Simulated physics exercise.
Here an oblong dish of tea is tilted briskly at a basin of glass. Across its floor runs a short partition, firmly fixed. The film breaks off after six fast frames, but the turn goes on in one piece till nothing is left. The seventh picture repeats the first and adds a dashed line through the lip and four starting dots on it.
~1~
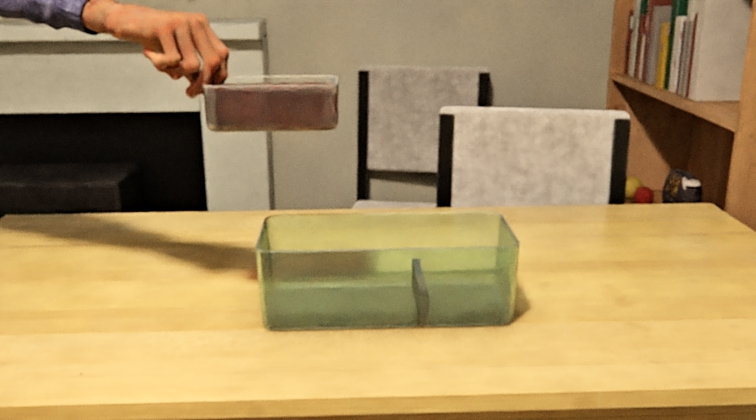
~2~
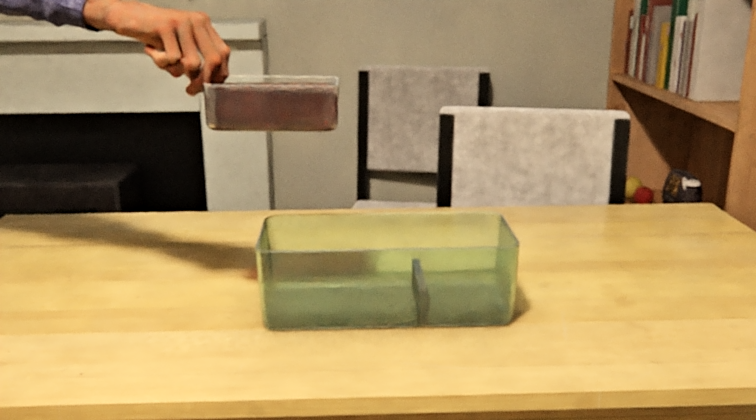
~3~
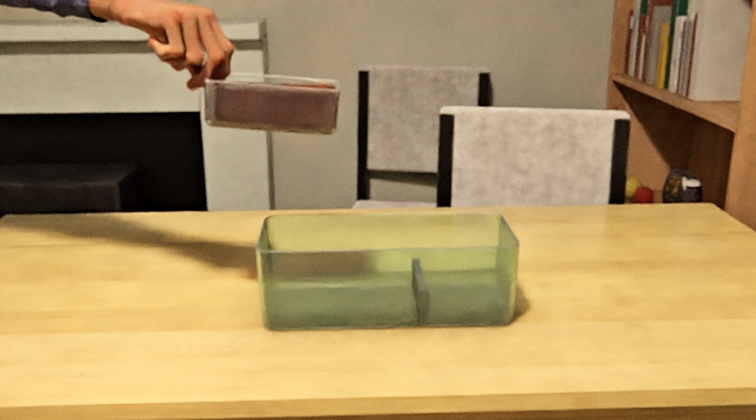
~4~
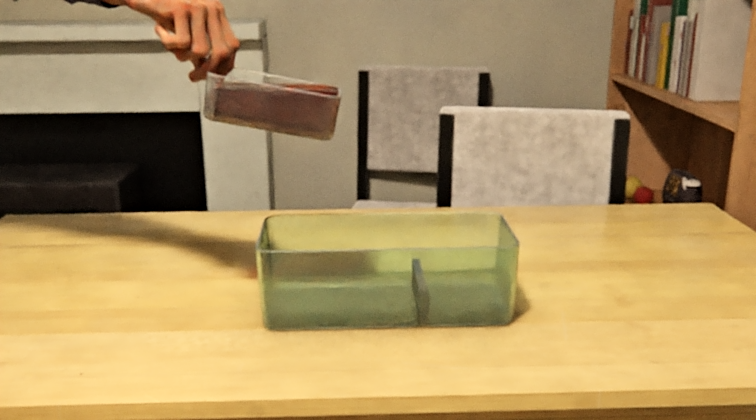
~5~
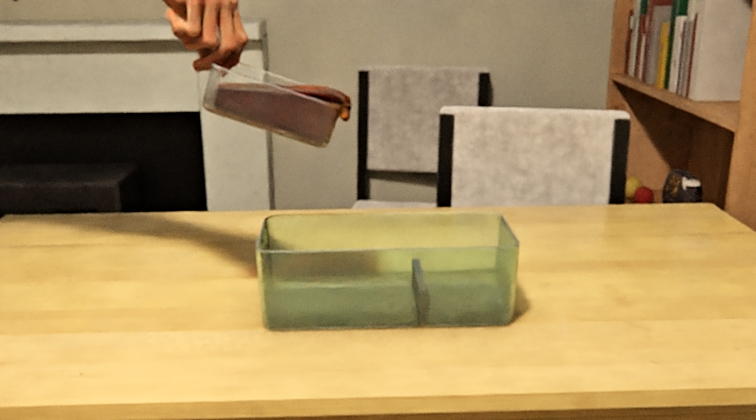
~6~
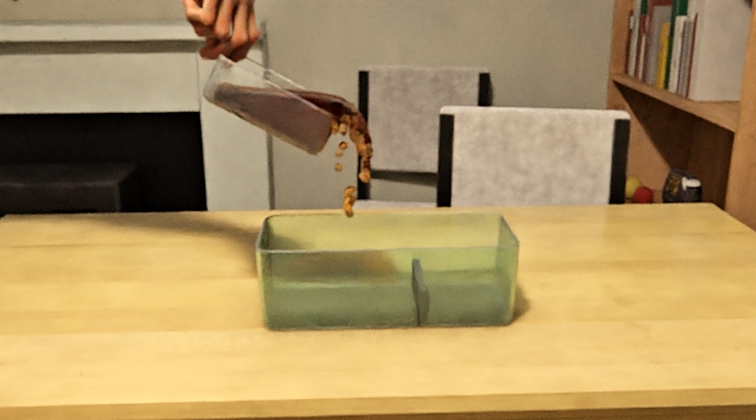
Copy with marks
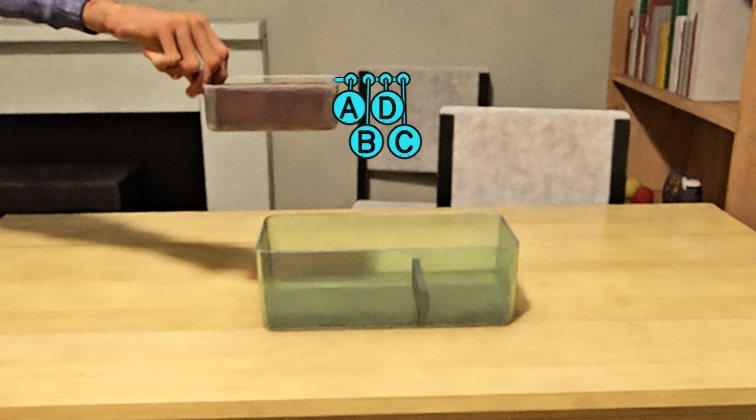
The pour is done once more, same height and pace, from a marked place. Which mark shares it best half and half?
Spot A does it best.
On the marked copy, A at (350, 79); B at (368, 79); C at (403, 79); D at (385, 79).
With A, about 51 % ends left of the wall and 46 % right of it; 4 % is lost outside.
With B, about 35 % ends left of the wall and 61 % right of it; 4 % is lost outside.
With C, about 23 % ends left of the wall and 73 % right of it; 4 % is lost outside.
With D, about 25 % ends left of the wall and 70 % right of it; 5 % is lost outside.
